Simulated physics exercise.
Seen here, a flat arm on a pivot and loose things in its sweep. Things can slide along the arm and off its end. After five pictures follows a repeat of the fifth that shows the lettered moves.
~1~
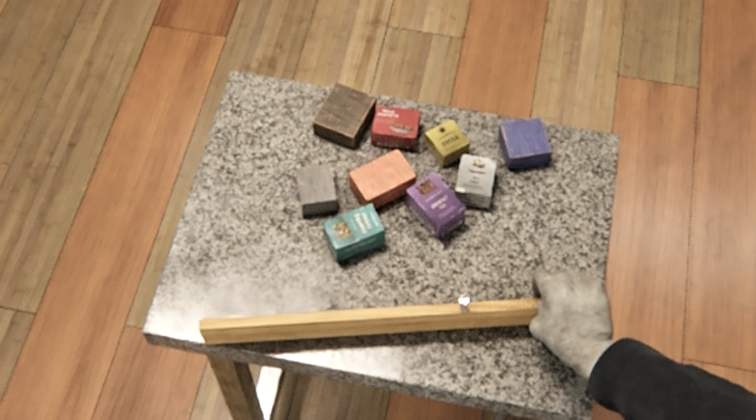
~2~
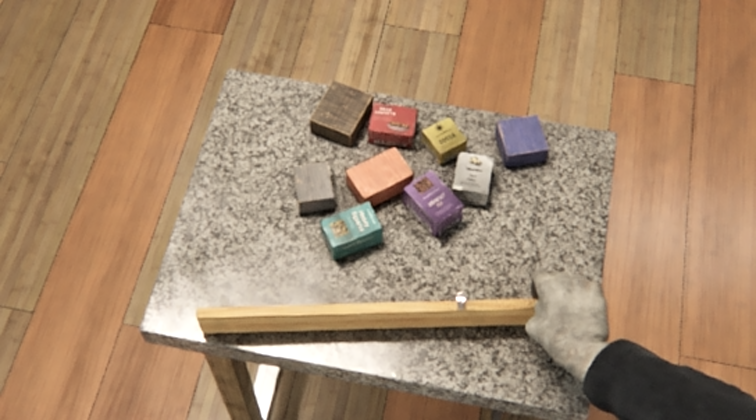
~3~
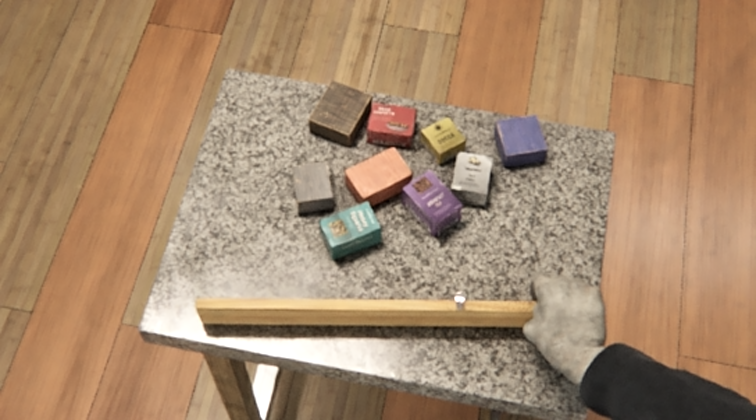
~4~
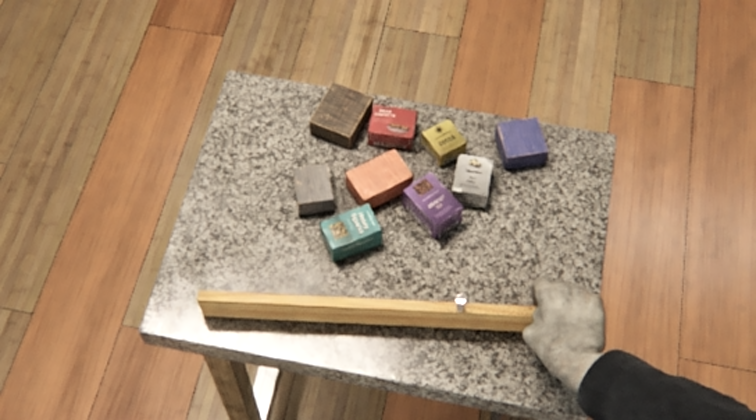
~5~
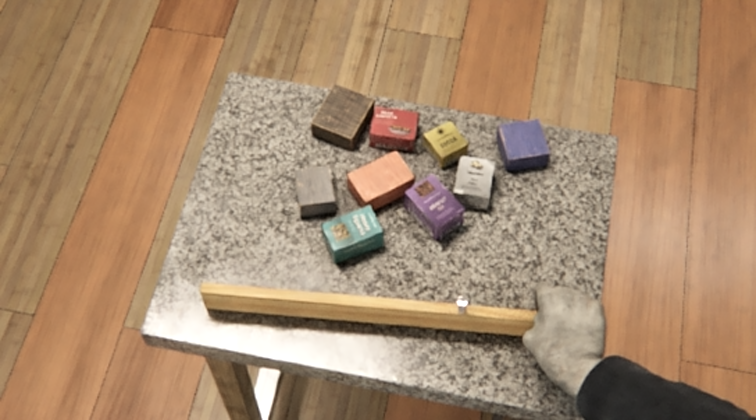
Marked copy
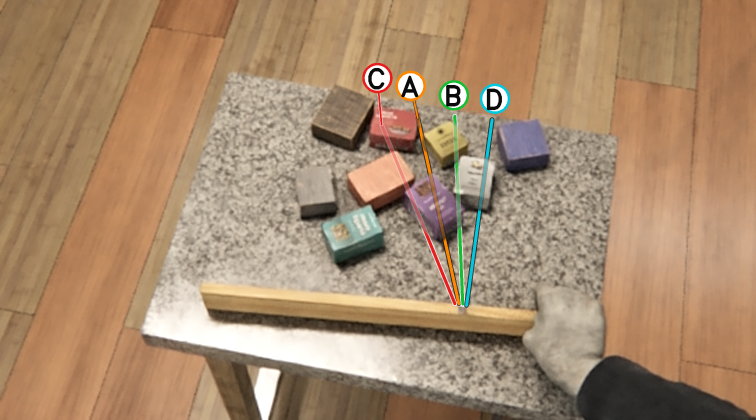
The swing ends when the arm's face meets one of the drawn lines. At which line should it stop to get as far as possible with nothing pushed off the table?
Nothing falls up to C.
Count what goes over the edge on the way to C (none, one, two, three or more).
In all, none.
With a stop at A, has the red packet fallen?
By then, yes.
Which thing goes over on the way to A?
The red packet.
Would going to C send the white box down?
By then, no.
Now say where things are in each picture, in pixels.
Black block (345, 115); white box (475, 181); arm (326, 316), in the first picture.
Arm (323, 310); blue block (522, 141), in the second picture.
Arm (322, 304); red packet (391, 126), in the third picture.
Arm (323, 301); purple packet (433, 206), in the fourth picture.
Arm (325, 298); black block (343, 117); white box (474, 183); orange block (381, 182), in the fifth picture.
On the copy, A at (437, 206); B at (458, 206); C at (416, 210); D at (480, 207).
On C. First, arm (343, 249); turquoise box (358, 229); blue block (523, 145).
Then, arm (380, 213); black block (344, 106); grey block (347, 153).
Finally, arm (415, 197); red packet (437, 107); black block (350, 100); nothing has fallen.
By contrast, A drops the red packet; B drops the red packet; D drops the red packet.
